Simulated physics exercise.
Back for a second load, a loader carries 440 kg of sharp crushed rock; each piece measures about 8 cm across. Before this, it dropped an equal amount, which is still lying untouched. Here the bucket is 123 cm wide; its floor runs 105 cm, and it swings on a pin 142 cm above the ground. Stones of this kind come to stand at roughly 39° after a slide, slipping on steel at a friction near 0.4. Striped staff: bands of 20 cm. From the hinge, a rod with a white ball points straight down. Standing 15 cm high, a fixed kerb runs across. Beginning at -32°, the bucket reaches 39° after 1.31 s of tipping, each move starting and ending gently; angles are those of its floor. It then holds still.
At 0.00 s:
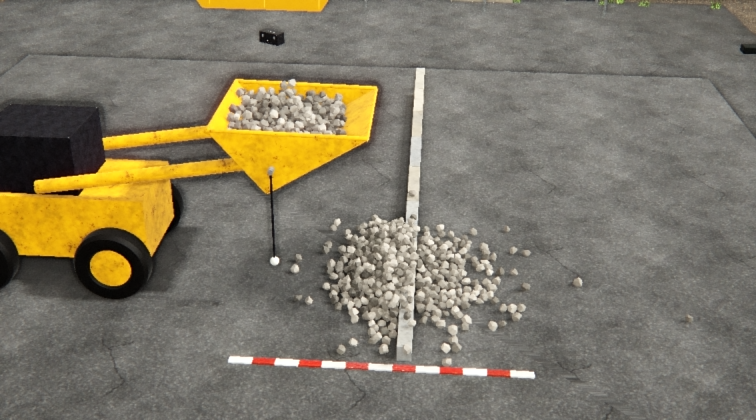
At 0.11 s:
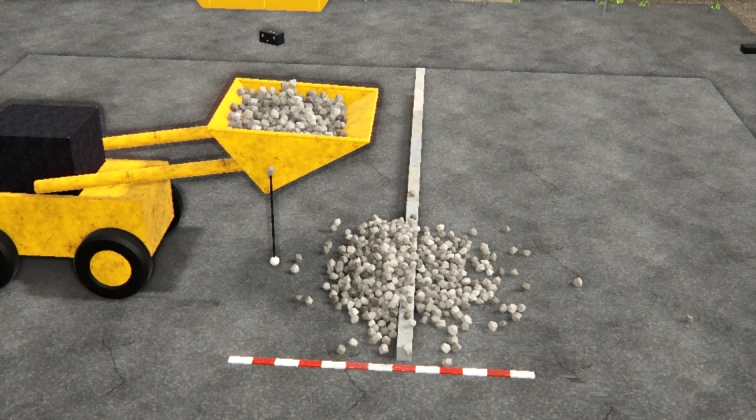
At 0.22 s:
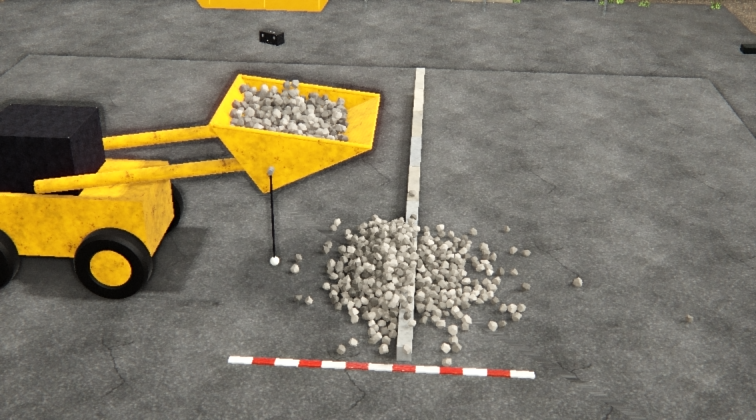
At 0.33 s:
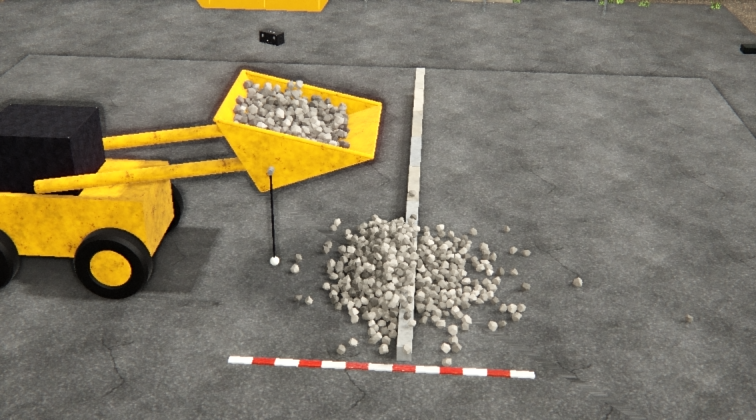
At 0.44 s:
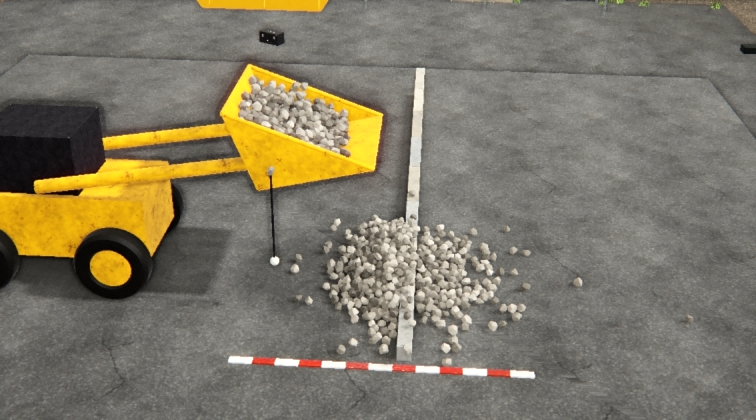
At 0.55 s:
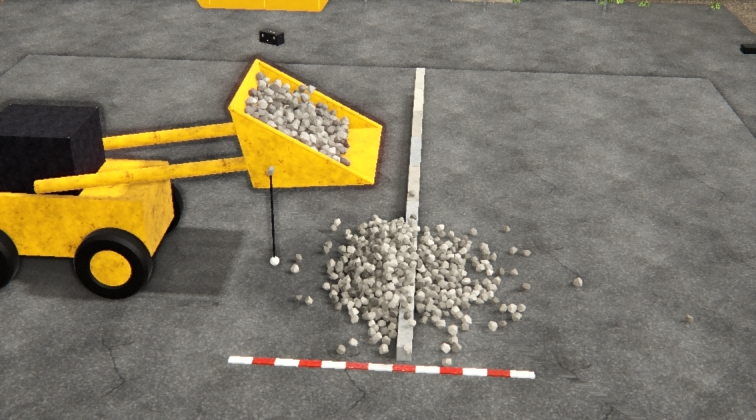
To begin with, a yellow loader on the left holds a raised bucket heaped with grey stones, beside a loose pile lying across a pale kerb. The bucket then slowly tilts, its back edge rising and its front lip lowering, while the stones inside shift slightly and the pile below stays still.
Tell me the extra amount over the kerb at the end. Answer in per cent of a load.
25 per cent.
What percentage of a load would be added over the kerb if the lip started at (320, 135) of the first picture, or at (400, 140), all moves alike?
Roughly 0 and 70 percent, in that order.
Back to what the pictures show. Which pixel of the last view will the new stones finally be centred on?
(382, 256).
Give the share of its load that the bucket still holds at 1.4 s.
Near 75 per cent of the load is held.
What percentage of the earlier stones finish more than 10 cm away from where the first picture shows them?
The answer is about 5 per cent.
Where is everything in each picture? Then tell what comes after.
In the first picture, the bucket is at -32°, its lip at (368, 139); the top of the load is at (288, 92). The earlier load is highest near (398, 253), 30 cm above ground level, 69 % on this side of the kerb, 31 % over the kerb.
In the second picture, the bucket is at -31°, its lip at (369, 141); the top of the load is at (279, 92); the stones move at 0.1 m/s on average.
The third picture shows lip at (371, 148), floor tilted -27°, highest stones at (271, 91); the stones move at 0.2 m/s on average.
The fourth picture shows lip at (373, 157), floor tilted -21°, highest stones at (266, 91); the stones move at 0.3 m/s on average.
The fifth picture shows lip at (374, 169), floor tilted -13°, highest stones at (257, 89); the stones move at 0.3 m/s on average.
The sixth picture shows lip at (373, 183), floor tilted -5°, highest stones at (263, 84); the stones move at 0.3 m/s on average.
After 1.0 s the floor is at 28°; in per cent of one load, 100 in the bucket, 69 on this side of the kerb, 31 over the kerb; the foremost stones are at (545, 274).
After 1.4 s the floor is at 39°; in per cent of one load, 77 in the bucket, 92 on this side of the kerb, 31 over the kerb; the foremost stones are at (545, 274).
After 1.8 s the floor is at 39°; in per cent of one load, 25 in the bucket, 140 on this side of the kerb, 35 over the kerb; the foremost stones are at (545, 274).
After 4.5 s the floor is at 39°; in per cent of one load, 0 in the bucket, 144 on this side of the kerb, 56 over the kerb; the foremost stones are at (548, 283). Net gain over the kerb, 25.
